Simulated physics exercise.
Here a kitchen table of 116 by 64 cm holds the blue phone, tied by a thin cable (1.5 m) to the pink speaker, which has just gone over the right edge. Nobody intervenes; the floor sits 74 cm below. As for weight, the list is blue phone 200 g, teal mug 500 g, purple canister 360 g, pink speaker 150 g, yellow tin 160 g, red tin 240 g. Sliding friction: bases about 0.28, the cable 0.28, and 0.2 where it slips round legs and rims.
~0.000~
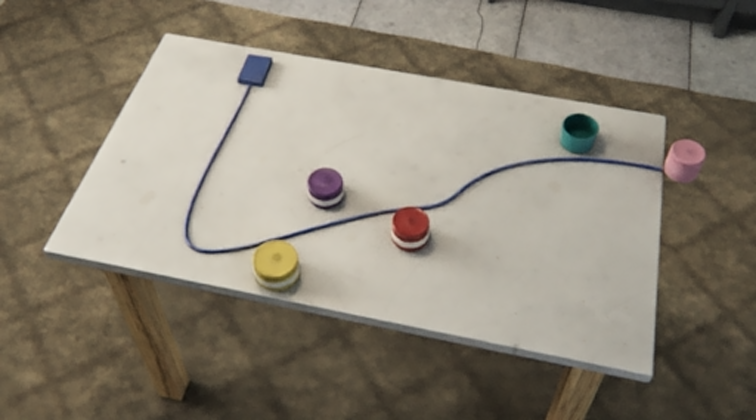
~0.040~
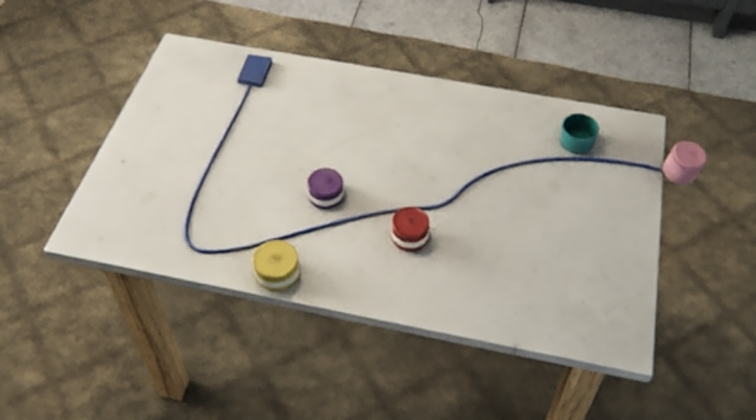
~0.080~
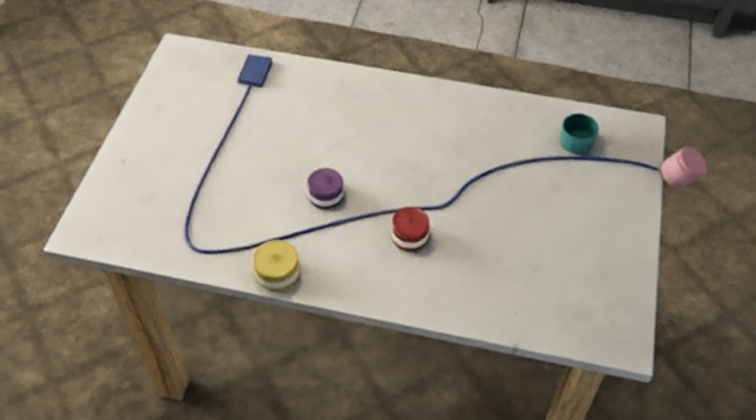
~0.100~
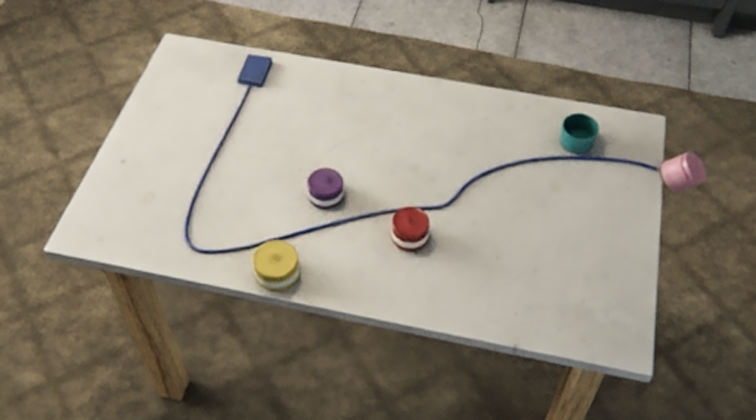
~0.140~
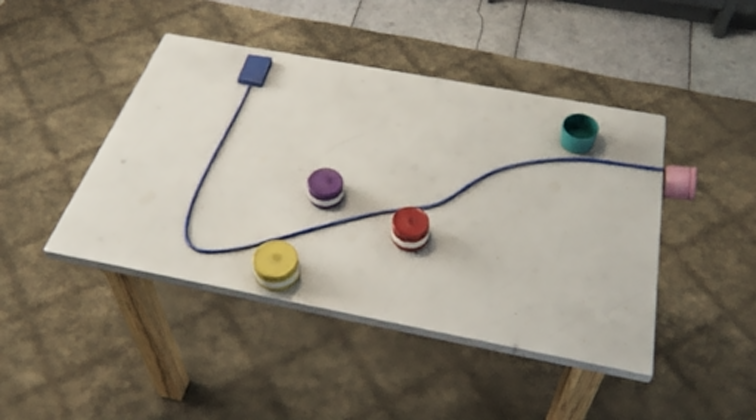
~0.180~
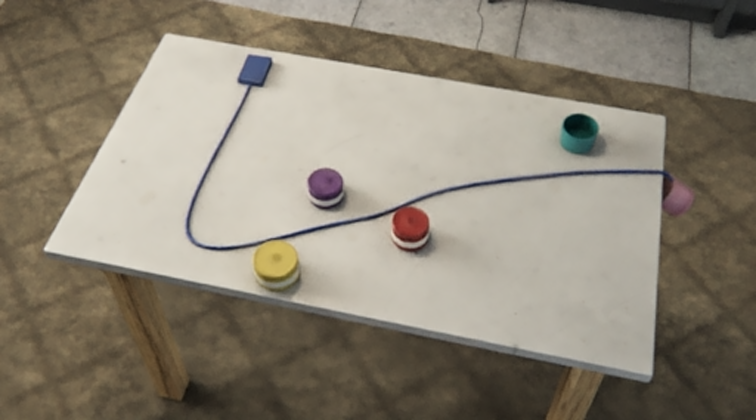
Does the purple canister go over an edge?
In the end the purple canister is still on top.
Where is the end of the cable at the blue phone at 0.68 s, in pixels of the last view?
Roughly (297, 127).
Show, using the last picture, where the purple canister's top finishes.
Somewhere around (346, 163) is where it ends up.
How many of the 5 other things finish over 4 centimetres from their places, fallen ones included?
Count recorded: 2.
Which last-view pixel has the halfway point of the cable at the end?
About (640, 235).
By 0.4 s, the cable's tail end at (268, 91); purple canister 1 cm off its start, pink speaker over the edge, blue phone 3 cm off its start.
By 0.7 s, the cable's tail end at (297, 127); purple canister 6 cm off its start, pink speaker over the edge, blue phone 16 cm off its start.
By 0.9 s, the cable's tail end at (300, 159); purple canister 6 cm off its start at (346, 163), blue phone 24 cm off its start at (297, 139), pink speaker over the edge.
By 1.2 s, the cable's tail end at (300, 159); purple canister 6 cm off its start, blue phone 24 cm off its start, pink speaker over the edge.
By 2.4 s, the cable's tail end at (300, 159); purple canister 6 cm off its start at (346, 163), blue phone 24 cm off its start at (297, 139), pink speaker over the edge.
